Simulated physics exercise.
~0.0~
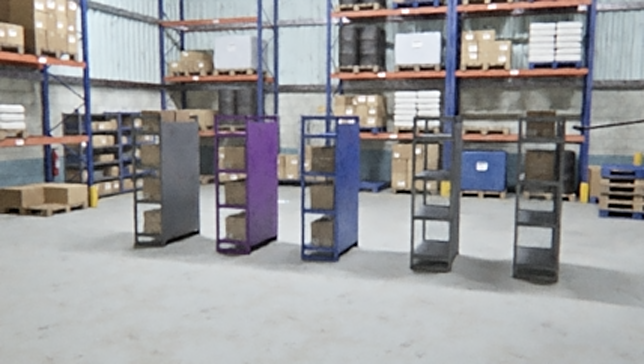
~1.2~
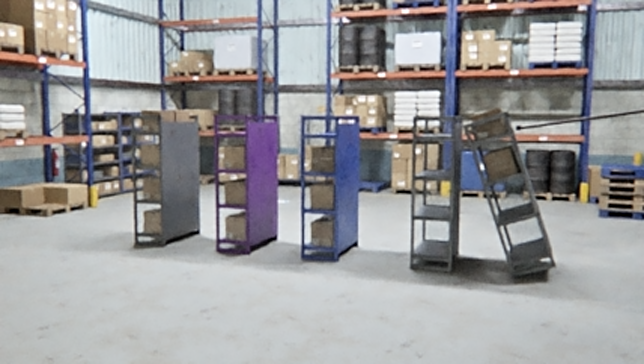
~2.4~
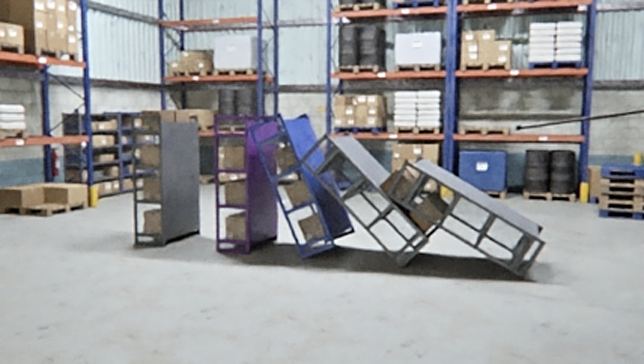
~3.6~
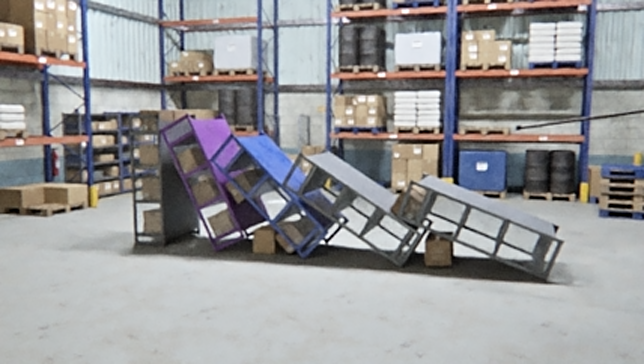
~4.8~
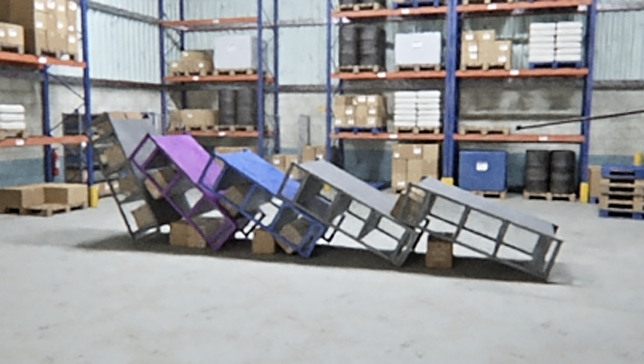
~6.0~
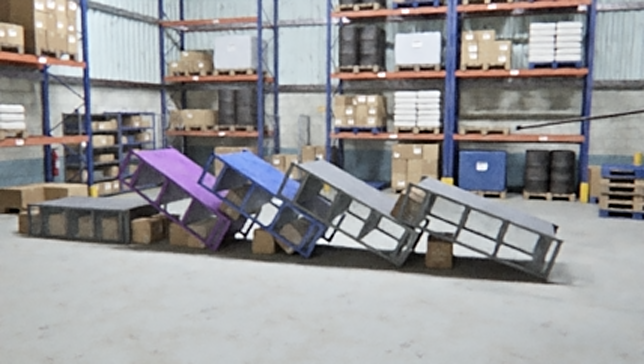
A pole tips the rightmost shelving unit leftward, and all five topple in turn, spilling cartons.
